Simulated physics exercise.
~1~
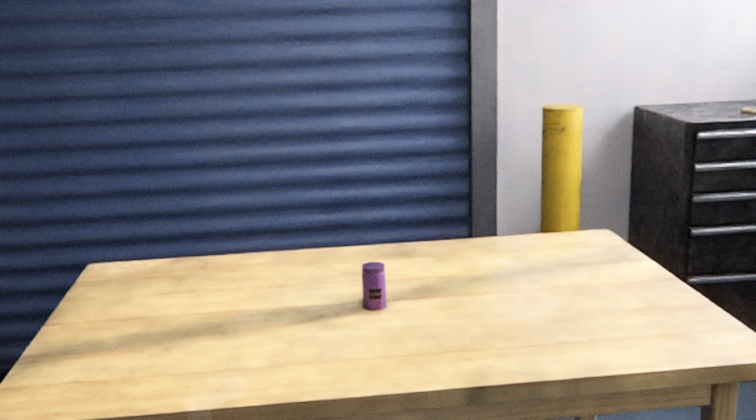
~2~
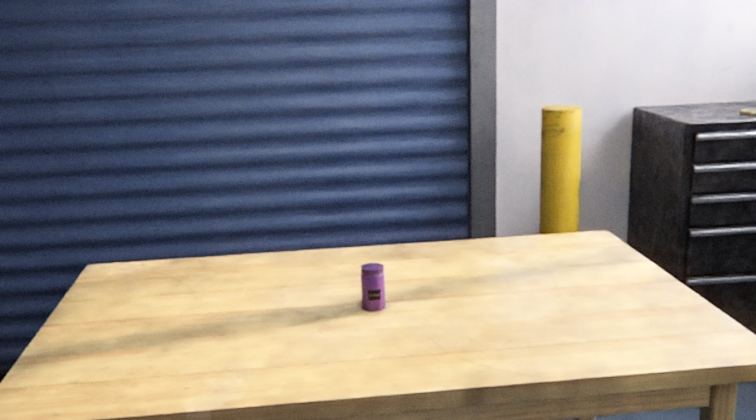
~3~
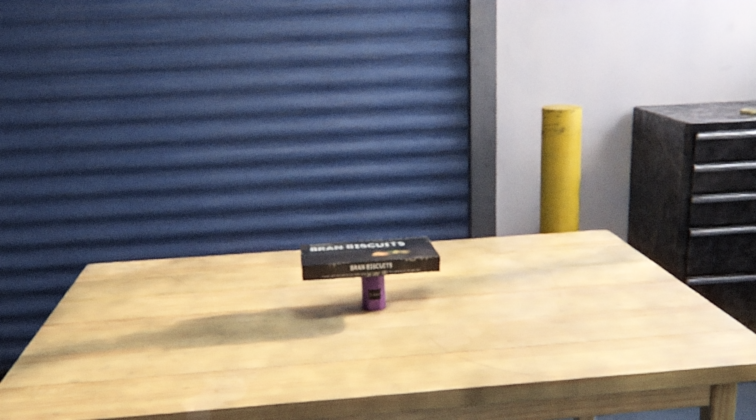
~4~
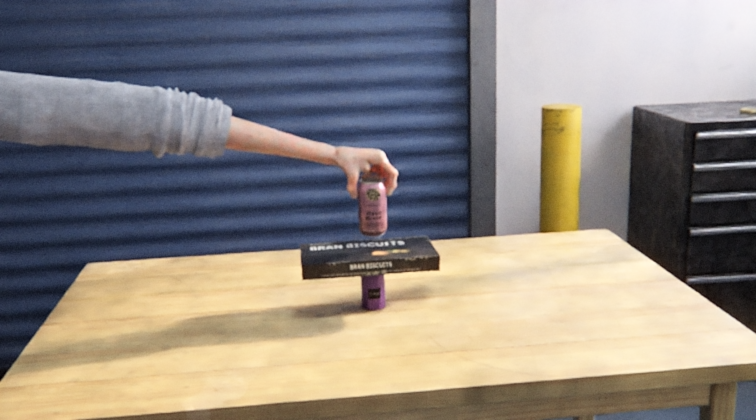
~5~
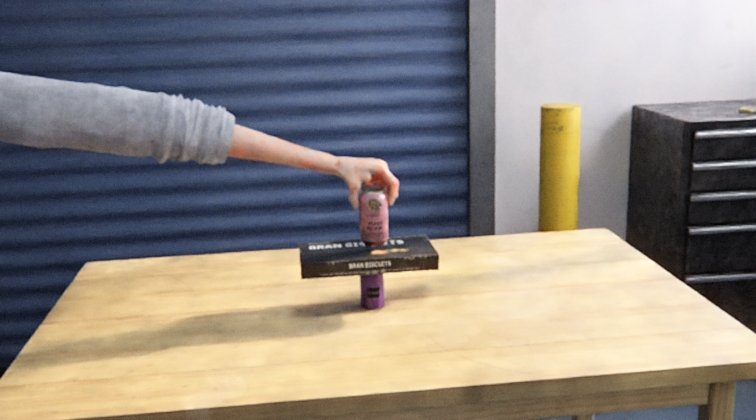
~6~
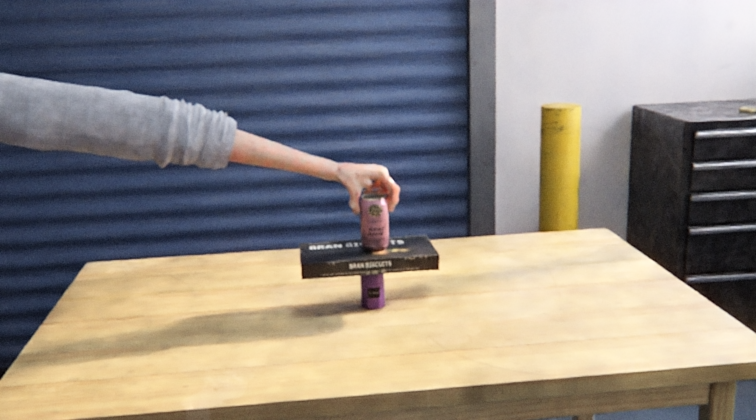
The video shows a small purple container on a wooden table, then a black packet of bran biscuits lying flat on top of it. A hand reaches in from the left and lowers a pink can onto the packet, still holding it.
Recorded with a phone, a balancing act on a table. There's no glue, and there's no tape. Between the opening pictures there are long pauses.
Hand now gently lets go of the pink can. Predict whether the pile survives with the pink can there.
It survives.
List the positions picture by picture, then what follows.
In the first picture, the last thing is not in view yet.
In the second picture, the last thing is not in view yet.
In the third picture, the last thing is not in view yet; black packet (368, 258).
The fourth picture shows coming down; pink can (373, 207); black packet (368, 257).
The fifth picture shows coming down; pink can (374, 217); black packet (367, 256).
The sixth picture shows set down, still held; pink can (374, 223); black packet (367, 256).
Then, 0.30 s after the last picture, nothing has stirred.
Then, 0.70 s after the last picture, pink can resting near (374, 223).
At rest, all 3 in place. Seen from the same camera at the end, pink can near (374, 223). The stack stays up.
